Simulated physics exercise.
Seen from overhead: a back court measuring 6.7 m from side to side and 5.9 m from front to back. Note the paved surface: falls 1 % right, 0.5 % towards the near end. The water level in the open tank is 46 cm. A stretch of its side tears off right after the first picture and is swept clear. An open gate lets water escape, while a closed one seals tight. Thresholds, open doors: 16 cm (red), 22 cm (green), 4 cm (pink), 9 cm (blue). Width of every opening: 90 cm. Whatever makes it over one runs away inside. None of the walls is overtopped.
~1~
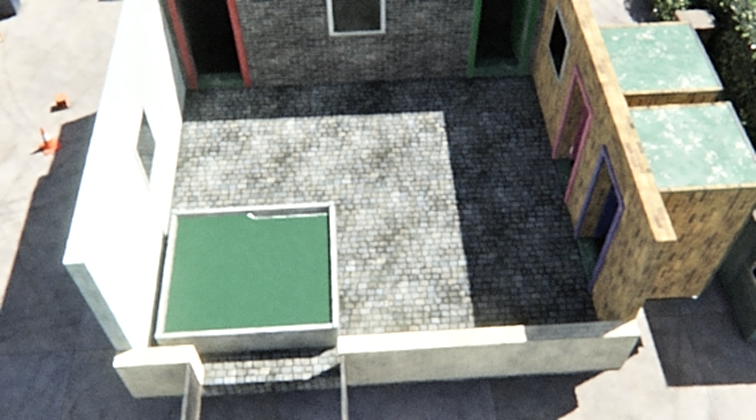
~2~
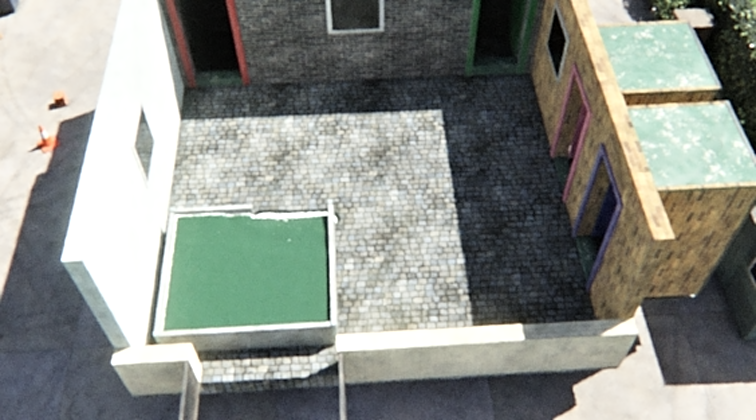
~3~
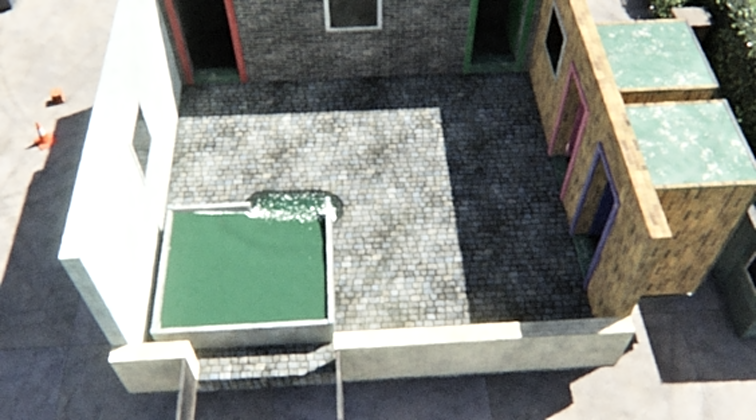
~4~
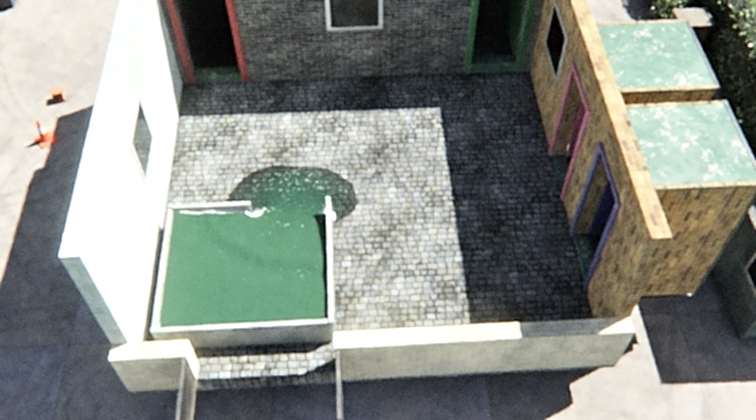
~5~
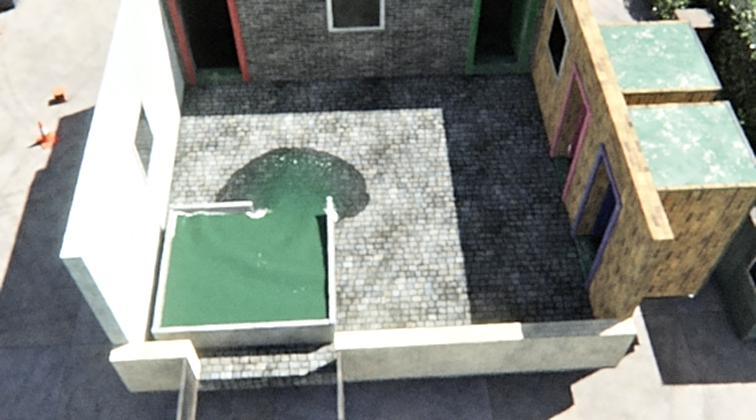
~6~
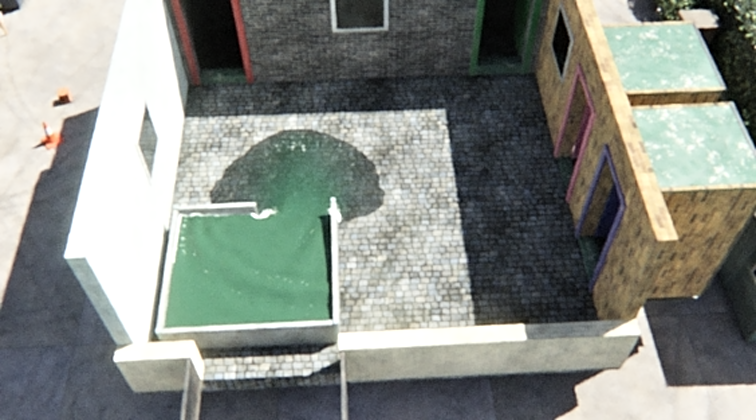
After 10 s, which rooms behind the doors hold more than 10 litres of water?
Result: Red door: Short of the set amount; green door: Short of the set amount; pink door: Beyond the set amount; blue door: Short of the set amount.
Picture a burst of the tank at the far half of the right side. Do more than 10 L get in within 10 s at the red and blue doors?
Here's how it goes: Red falls short, blue exceeds it.
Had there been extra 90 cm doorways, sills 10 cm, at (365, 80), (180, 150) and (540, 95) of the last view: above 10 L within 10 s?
Well, the first is on the high side, the second is on the low side, and the third is on the high side.
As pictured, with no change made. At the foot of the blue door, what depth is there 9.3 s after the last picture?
I'd put it at around 5.5 cm deep.
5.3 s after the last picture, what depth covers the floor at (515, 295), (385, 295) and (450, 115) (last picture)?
First 1 cm, then 0 cm, then 6 cm.
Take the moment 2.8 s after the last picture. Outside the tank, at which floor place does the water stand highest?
Around (535, 77).
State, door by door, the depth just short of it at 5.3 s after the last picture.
Depths in centimetres - red: 10, green: 14, pink: 7, blue: 3.
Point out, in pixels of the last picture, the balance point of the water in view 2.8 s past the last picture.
Roughly (303, 198) in the last picture.
Then, 0.7 s after the last picture water covers 25 % of the floor and is deepest (26 cm) near (311, 212); red door not reached, green door not reached, pink door not reached, blue door not reached.
Then, 1.5 s after the last picture water covers 35 % of the floor and is deepest (22 cm) near (300, 212); red door 12 cm at the sill, 0 L in, green door not reached, pink door not reached, blue door not reached.
Then, 2.8 s after the last picture water covers 45 % of the floor and is deepest (27 cm) near (535, 77); red door 16 cm at the sill, 0 L in, green door 9 cm at the sill, 0 L in, pink door not reached, blue door not reached.
Then, 5.3 s after the last picture water covers 65 % of the floor and is deepest (16 cm) near (529, 90); red door 10 cm at the sill, 2 L in, green door 14 cm at the sill, 0 L in, pink door 7 cm at the sill, 2 L in, blue door 3 cm at the sill, 0 L in.
Then, 9.3 s after the last picture water covers 90 % of the floor and is deepest (14 cm) near (601, 335); red door 4 cm at the sill, 2 L in, green door 11 cm at the sill, 0 L in, pink door 8 cm at the sill, 29 L in, blue door 6 cm at the sill, 0 L in.
